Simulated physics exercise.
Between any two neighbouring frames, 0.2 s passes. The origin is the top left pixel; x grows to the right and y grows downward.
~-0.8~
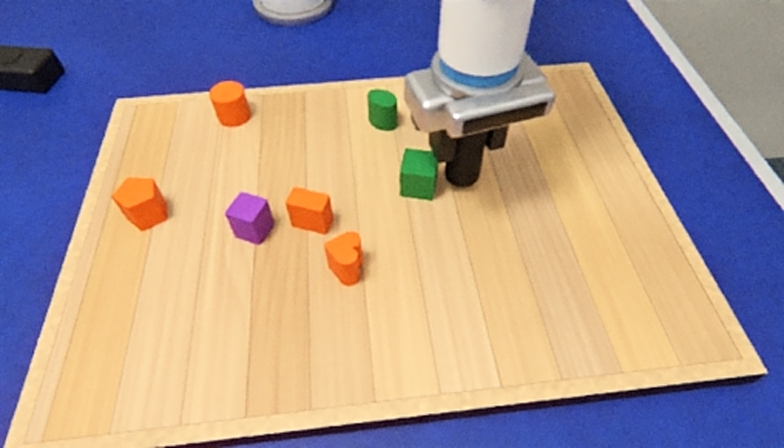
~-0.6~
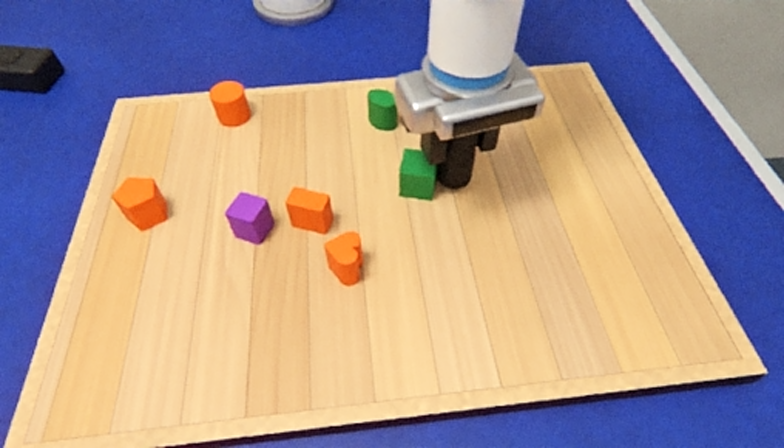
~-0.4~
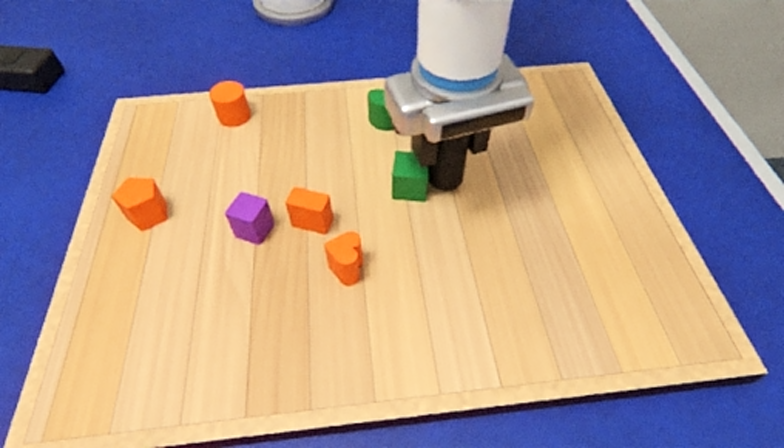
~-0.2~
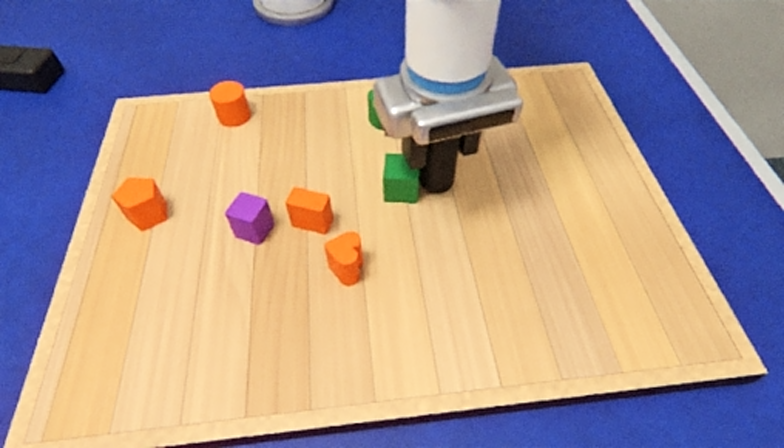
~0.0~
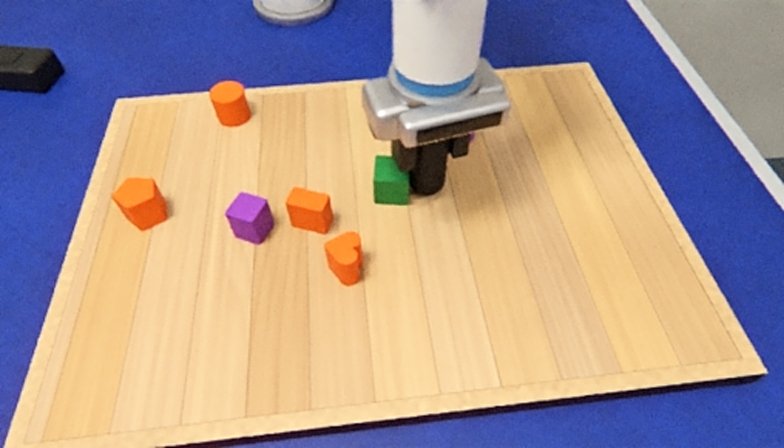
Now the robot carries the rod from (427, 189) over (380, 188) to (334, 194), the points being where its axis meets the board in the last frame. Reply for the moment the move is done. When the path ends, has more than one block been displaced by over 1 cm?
Yes
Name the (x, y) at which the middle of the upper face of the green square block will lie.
Its top face will be centred at roughly (298, 188).
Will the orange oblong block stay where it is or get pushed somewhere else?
Moved.
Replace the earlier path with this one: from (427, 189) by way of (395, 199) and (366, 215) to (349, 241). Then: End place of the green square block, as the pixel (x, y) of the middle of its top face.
Expect it around (331, 179).
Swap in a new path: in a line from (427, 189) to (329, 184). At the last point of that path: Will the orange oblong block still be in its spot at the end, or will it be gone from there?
At the end of the path, it will have moved.
What follows on the original path. Halfway along, rod at (380, 183); green square block at (345, 174), turned 30° anticlockwise.
At the end, rod at (334, 188); purple square block still; orange oblong block at (288, 212), turned 15° clockwise; green square block at (298, 188), turned 65° anticlockwise.
